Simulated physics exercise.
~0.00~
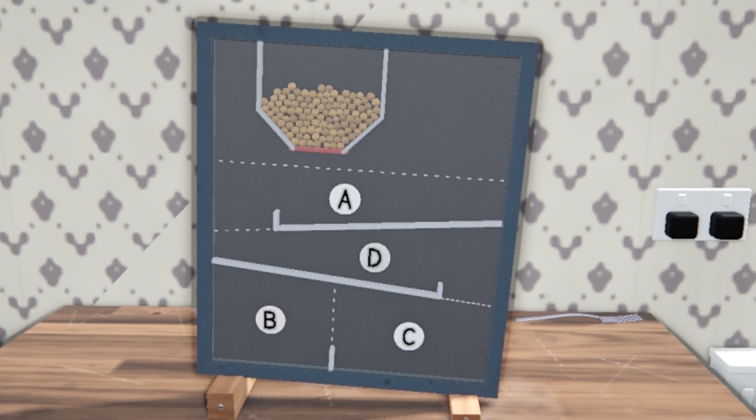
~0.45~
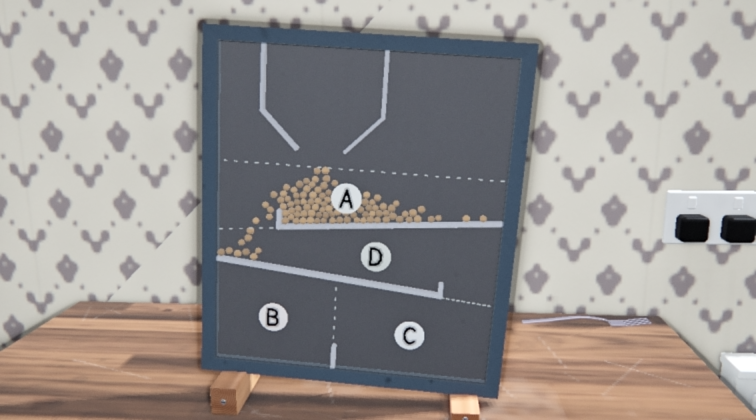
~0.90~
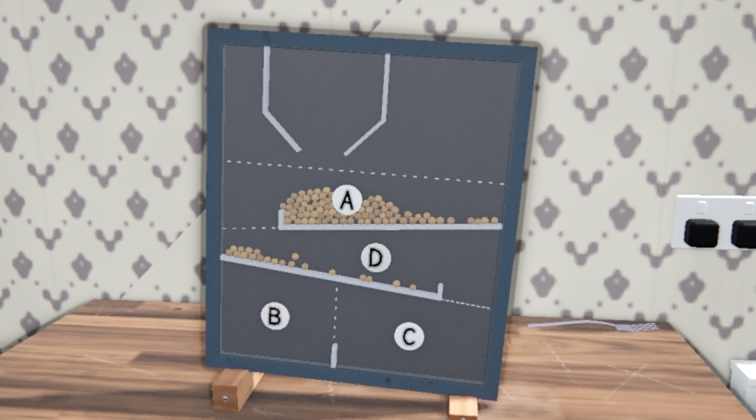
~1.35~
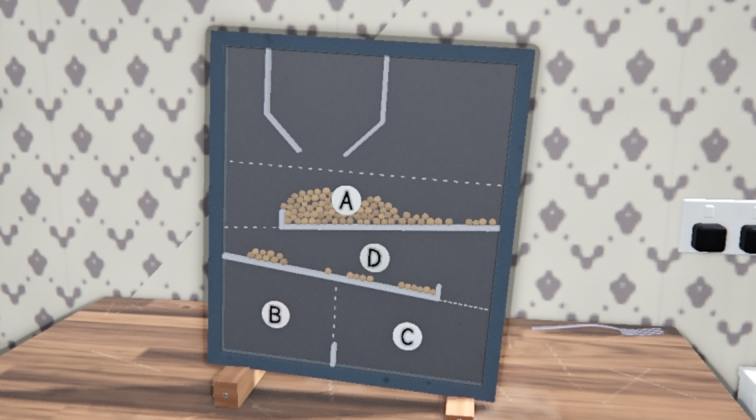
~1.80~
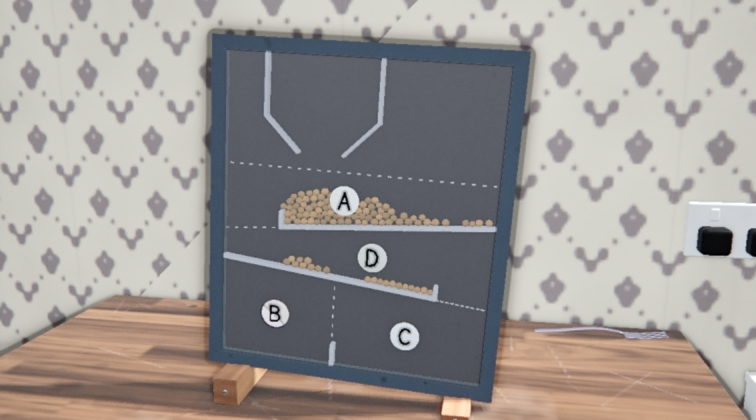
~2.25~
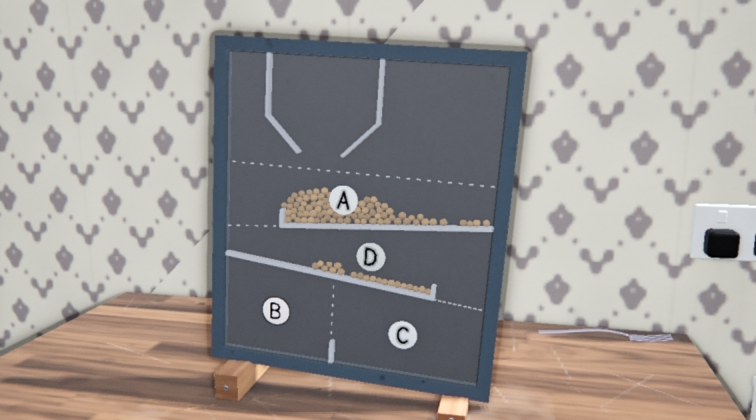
In an upright box on a wooden table, beads drop from a hopper, piling mostly on shelf A, some rolling down into D.
